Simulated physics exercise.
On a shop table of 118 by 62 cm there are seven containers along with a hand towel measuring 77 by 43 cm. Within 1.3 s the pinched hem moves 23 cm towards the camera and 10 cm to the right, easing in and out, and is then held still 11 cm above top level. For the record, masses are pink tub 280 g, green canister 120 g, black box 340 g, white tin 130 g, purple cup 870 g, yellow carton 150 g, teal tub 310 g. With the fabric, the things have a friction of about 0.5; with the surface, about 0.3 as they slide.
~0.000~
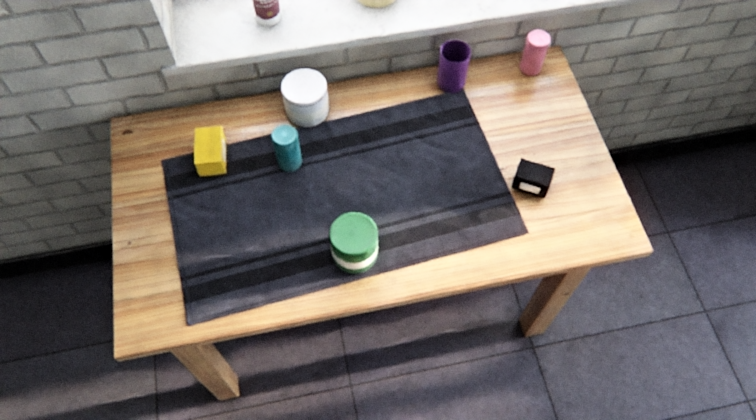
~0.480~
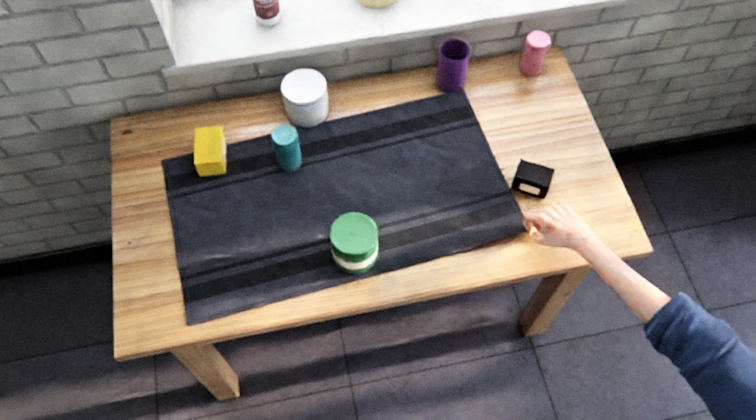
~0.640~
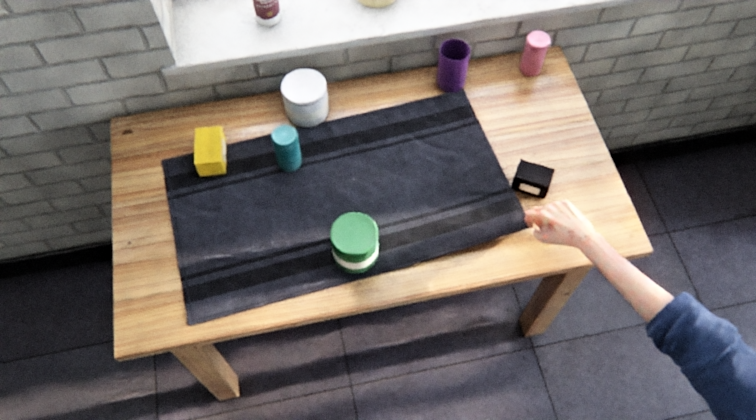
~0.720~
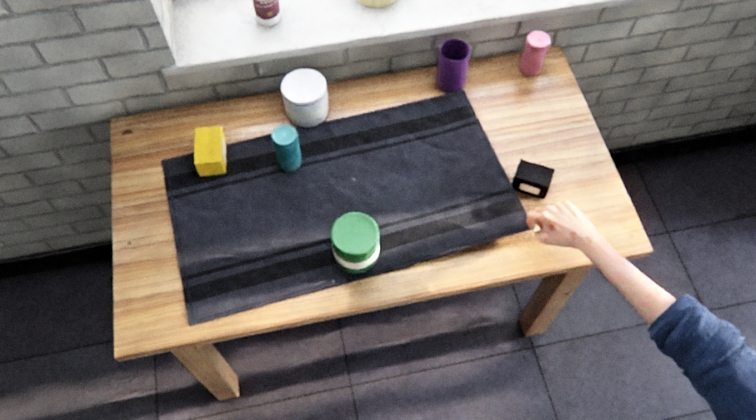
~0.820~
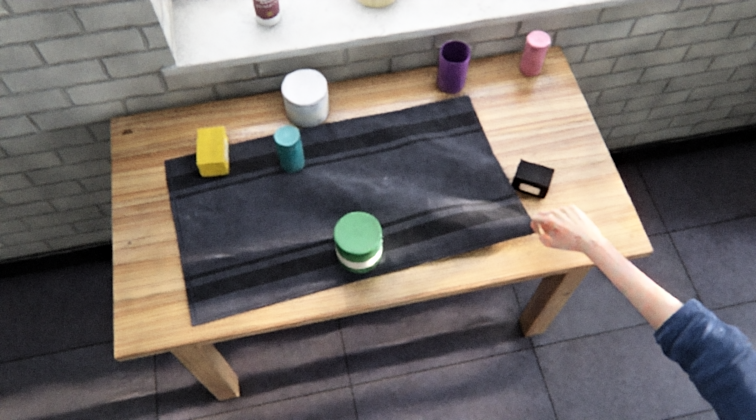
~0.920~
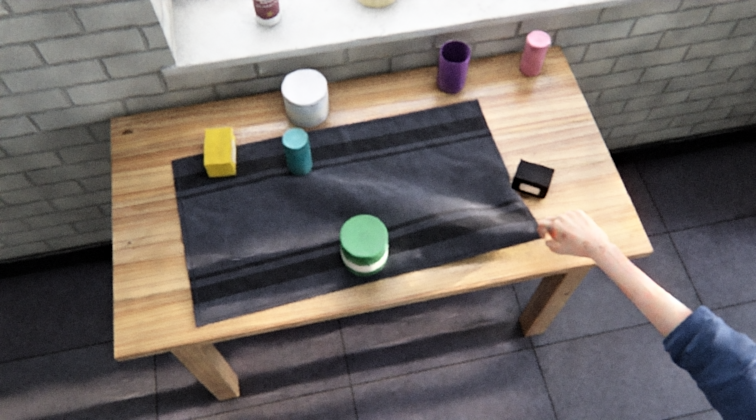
A hand reached in from the right, pinched the near corner of the dark cloth on the wooden table, and pulled it slightly right, carrying the green canister, teal tub and yellow carton along.
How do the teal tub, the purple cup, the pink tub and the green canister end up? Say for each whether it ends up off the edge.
Off the edge? Teal tub: No, still on; purple cup: No, still on; pink tub: No, still on; green canister: Yes, off.
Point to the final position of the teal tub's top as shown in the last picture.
It comes to rest close to (398, 175).
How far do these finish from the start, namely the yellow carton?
The yellow carton ends up roughly 25 cm from where it began.
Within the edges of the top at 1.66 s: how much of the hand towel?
I'd estimate close to 85 per cent.
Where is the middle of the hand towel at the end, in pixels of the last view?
Roughly at (423, 235) in the last picture.
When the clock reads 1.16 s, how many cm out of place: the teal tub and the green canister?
Roughly teal tub 8 cm and green canister 6 cm.
By 1.2 s, 100 % of the hand towel is still over the top; teal tub 9 cm off its start, green canister 7 cm off its start, yellow carton 8 cm off its start.
By 1.4 s, 90 % of the hand towel is still over the top; teal tub 17 cm off its start, green canister 13 cm off its start, yellow carton 15 cm off its start.
By 1.7 s, 85 % of the hand towel is still over the top; teal tub 23 cm off its start at (380, 167), green canister 19 cm off its start at (430, 284), yellow carton 20 cm off its start at (292, 161).
By 1.9 s, 80 % of the hand towel is still over the top; green canister over the edge, teal tub 27 cm off its start, yellow carton 24 cm off its start.
By 3.5 s, 75 % of the hand towel is still over the top; green canister over the edge, teal tub 28 cm off its start at (398, 175), purple cup 0 cm off its start at (456, 52), pink tub 0 cm off its start at (539, 39).
